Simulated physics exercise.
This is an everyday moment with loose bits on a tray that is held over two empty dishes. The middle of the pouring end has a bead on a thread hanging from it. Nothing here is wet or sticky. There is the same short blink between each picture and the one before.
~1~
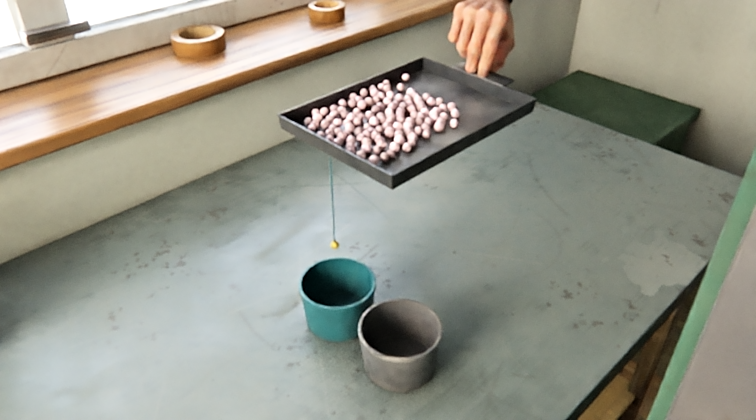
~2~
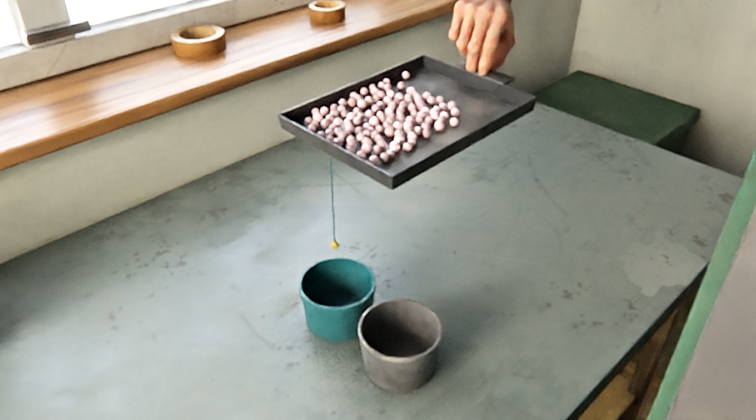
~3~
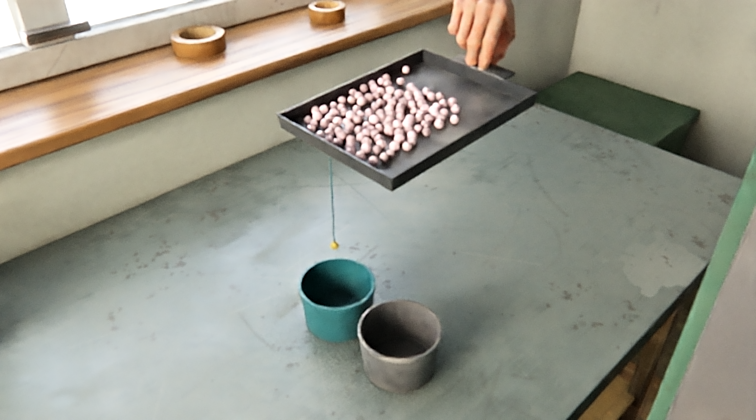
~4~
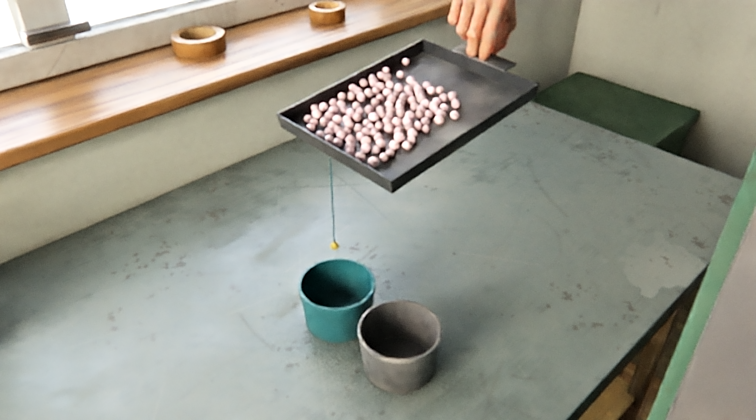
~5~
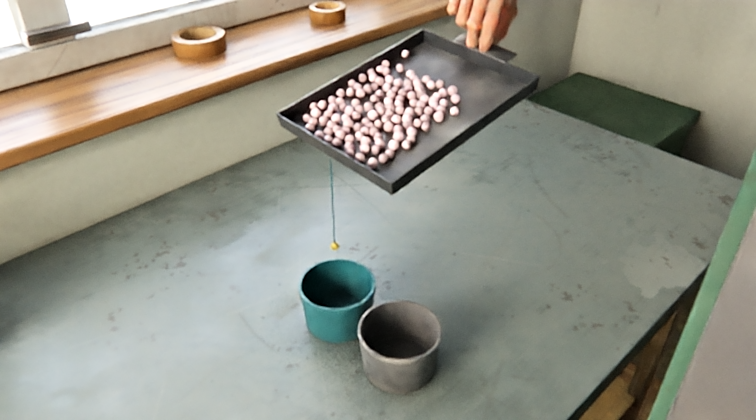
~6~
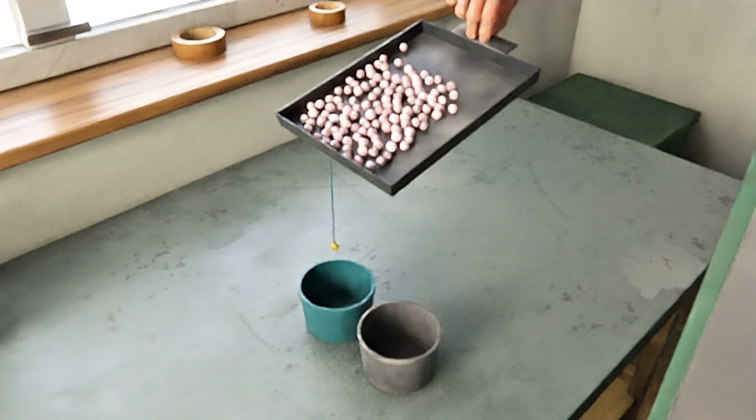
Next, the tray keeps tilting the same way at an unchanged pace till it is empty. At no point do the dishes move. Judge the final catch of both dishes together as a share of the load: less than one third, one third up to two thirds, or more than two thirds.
Third to two thirds.
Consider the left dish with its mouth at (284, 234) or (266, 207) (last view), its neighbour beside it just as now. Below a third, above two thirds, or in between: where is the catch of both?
At the first spot I'd expect less than a third, and at the second spot under a third.
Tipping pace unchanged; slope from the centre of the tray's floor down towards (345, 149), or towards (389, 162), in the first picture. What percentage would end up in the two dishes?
Well, 20 percent for one and then 50 percent for the other.
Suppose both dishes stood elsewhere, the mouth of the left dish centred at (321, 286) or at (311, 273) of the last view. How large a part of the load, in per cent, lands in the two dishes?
The first position comes out at 60 per cent, the other at 70 per cent.
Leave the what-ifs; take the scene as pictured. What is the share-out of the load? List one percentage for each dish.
Left dish near 40 in a hundred; right dish near 20.
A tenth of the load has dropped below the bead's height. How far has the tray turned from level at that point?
The angle is roughly 95° at that point.
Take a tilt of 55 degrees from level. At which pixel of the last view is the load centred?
(358, 127).
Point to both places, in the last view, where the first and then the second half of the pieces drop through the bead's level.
First close to (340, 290), next close to (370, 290).
Just after the last frame, tray tipped steeply; every one on the tray.
A moment on, tray tipped right over; the larger part on the tray; just a few in the right dish; just a few in the left dish; roughly a quarter in the air.
Further on, tray tipped past a quarter turn; roughly a quarter in the right dish; roughly a third in the left dish; roughly half outside both.
When it is over, tray tipped past a quarter turn; roughly a quarter in the right dish; roughly a third in the left dish; roughly half outside both.
